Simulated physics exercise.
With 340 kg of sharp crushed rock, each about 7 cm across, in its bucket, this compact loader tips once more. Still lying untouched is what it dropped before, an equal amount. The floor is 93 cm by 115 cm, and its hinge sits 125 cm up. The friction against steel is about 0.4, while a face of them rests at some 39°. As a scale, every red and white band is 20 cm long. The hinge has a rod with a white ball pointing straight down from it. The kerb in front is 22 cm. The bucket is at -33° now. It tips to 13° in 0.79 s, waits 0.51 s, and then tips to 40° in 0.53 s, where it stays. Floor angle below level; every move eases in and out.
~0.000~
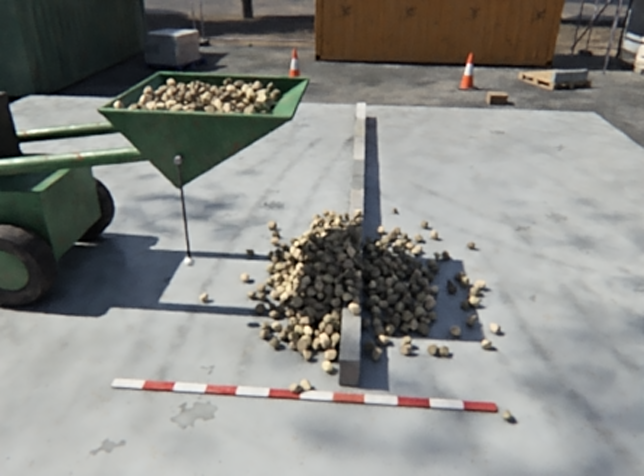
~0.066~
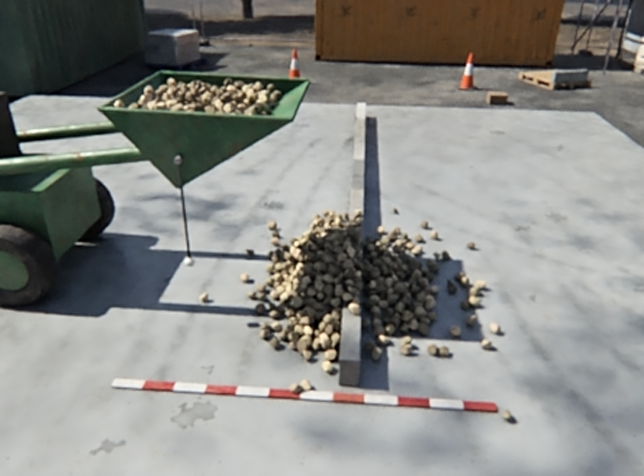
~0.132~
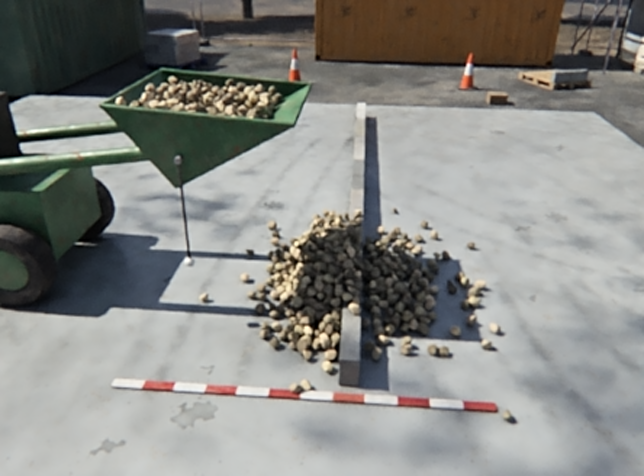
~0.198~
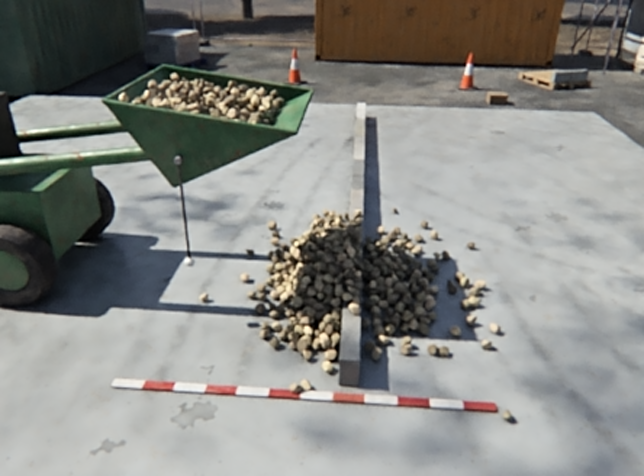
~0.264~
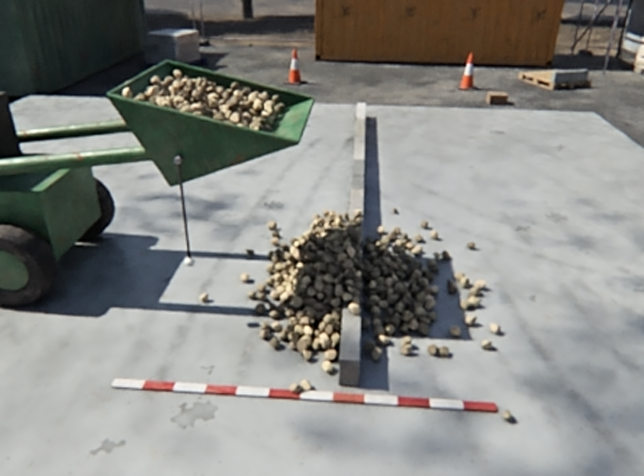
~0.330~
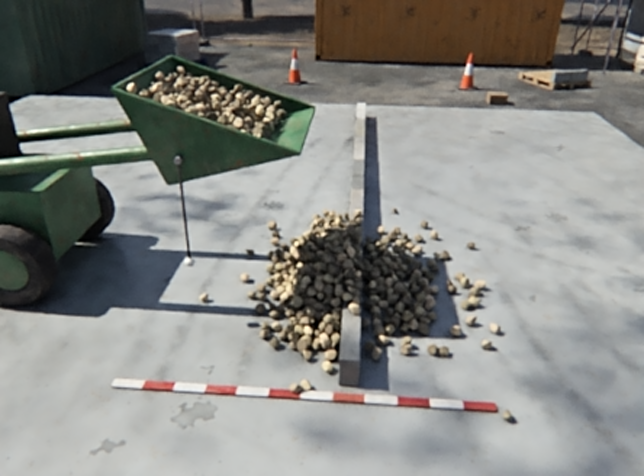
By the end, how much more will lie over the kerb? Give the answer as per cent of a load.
About 6 per cent.
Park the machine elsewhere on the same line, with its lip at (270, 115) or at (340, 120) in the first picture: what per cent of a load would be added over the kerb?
Near 0 in a hundred, then near 45 in a hundred.
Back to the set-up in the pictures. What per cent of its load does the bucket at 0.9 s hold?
Held: Around 100 % of the load.
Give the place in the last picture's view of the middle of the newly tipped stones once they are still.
Around (302, 261).
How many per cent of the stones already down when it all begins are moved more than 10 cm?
0 %.
After 0.6 s the floor is at 6°; in per cent of one load, 100 in the bucket, 73 on this side of the kerb, 27 over the kerb; the foremost stones are at (482, 308).
After 0.9 s the floor is at 13°; in per cent of one load, 100 in the bucket, 73 on this side of the kerb, 27 over the kerb; the foremost stones are at (482, 308).
After 2.3 s the floor is at 40°; in per cent of one load, 22 in the bucket, 152 on this side of the kerb, 27 over the kerb; the foremost stones are at (482, 308).
After 4.9 s the floor is at 40°; in per cent of one load, 0 in the bucket, 168 on this side of the kerb, 32 over the kerb; the foremost stones are at (482, 308). Net gain over the kerb, 6.
